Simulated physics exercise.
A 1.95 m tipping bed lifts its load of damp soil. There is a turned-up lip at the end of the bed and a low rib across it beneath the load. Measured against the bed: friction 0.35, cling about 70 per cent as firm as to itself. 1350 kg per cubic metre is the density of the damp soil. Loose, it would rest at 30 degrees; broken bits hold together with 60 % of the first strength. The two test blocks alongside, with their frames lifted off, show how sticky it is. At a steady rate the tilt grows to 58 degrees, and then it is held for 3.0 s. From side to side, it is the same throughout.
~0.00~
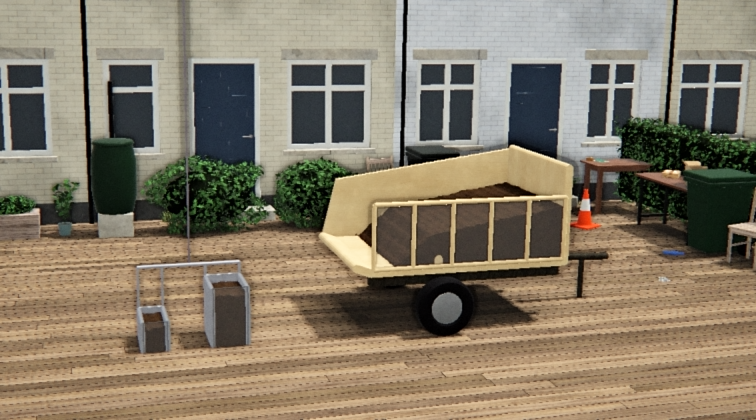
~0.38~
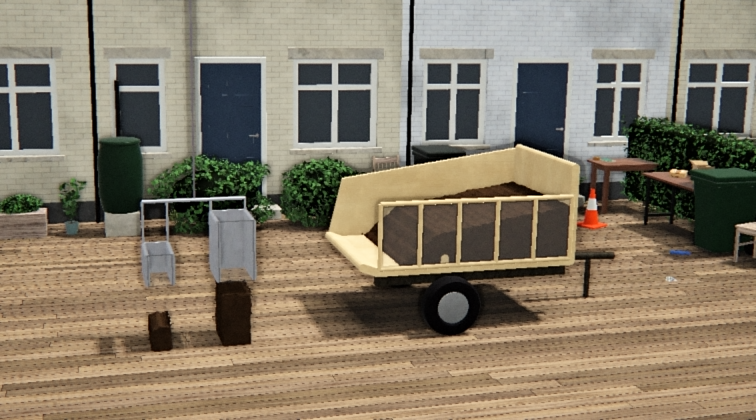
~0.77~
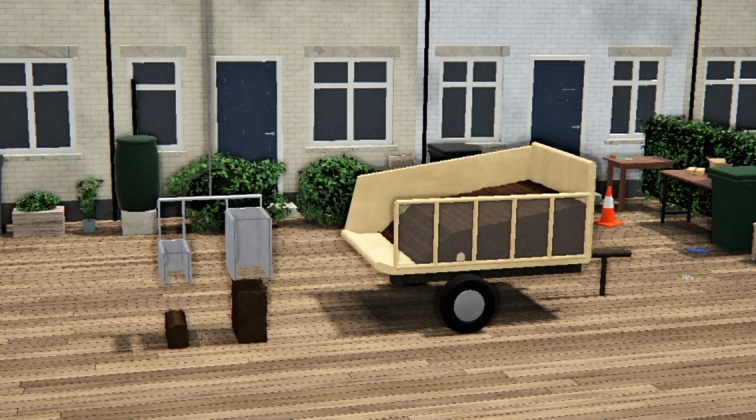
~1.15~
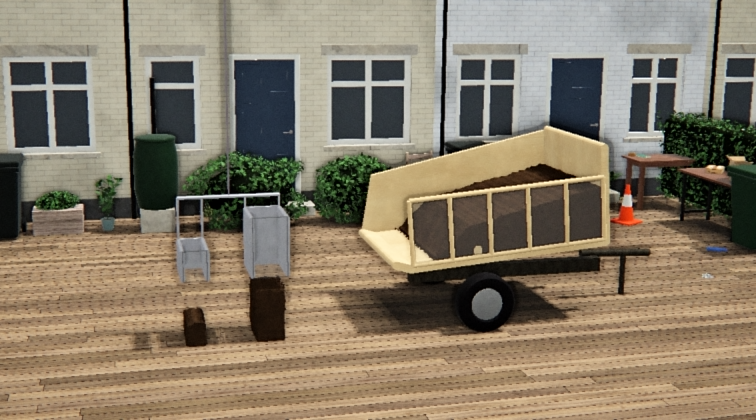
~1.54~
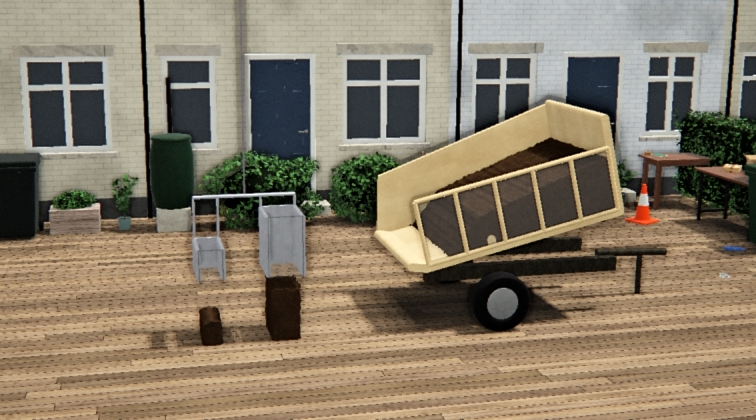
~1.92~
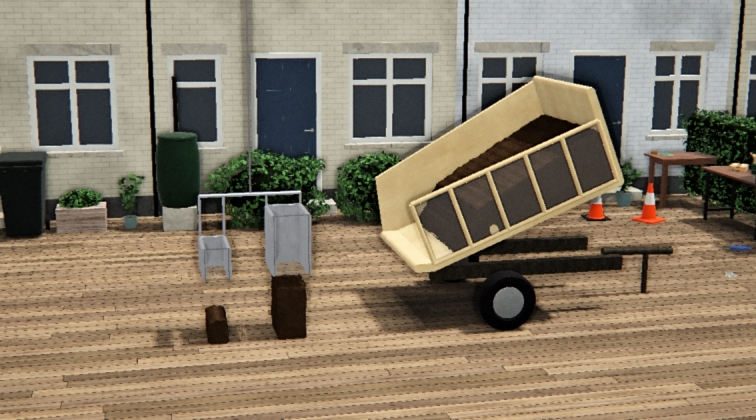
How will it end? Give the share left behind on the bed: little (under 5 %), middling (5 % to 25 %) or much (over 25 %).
Band: The middle band (5 % to 25 %).
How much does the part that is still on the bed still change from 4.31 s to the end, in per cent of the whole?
The share shifts by around 18 % up to the end.
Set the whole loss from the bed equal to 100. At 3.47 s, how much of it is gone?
Close to 0 in a hundred.
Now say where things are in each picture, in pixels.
The first frame shows top of the high end at (566, 169), tilt 0 degrees; foremost bit of the damp soil at (399, 265); block heights 23 cm, 50 cm (left to right).
The second frame shows top of the high end at (573, 168), tilt 0 degrees; foremost bit of the damp soil at (406, 264); block heights 23 cm, 49 cm (left to right).
The third frame shows top of the high end at (589, 166), tilt 0 degrees; foremost bit of the damp soil at (421, 262); block heights 23 cm, 49 cm (left to right).
The fourth frame shows top of the high end at (601, 148), tilt 5 degrees; foremost bit of the damp soil at (439, 258); block heights 23 cm, 49 cm (left to right).
The fifth frame shows top of the high end at (601, 120), tilt 13 degrees; foremost bit of the damp soil at (453, 254); block heights 23 cm, 49 cm (left to right).
The sixth frame shows top of the high end at (588, 94), tilt 22 degrees; foremost bit of the damp soil at (457, 249); block heights 23 cm, 49 cm (left to right).
After 2.63 s, the tilt is 38 degrees and 100 % is on the bed.
After 3.47 s, the tilt is 57 degrees and 100 % is on the bed.
After 4.31 s, the tilt is 58 degrees and 29 % is on the bed.
After 5.16 s, the tilt is 58 degrees and 12 % is on the bed.
After 6.65 s, the tilt is 58 degrees and 12 % is on the bed.
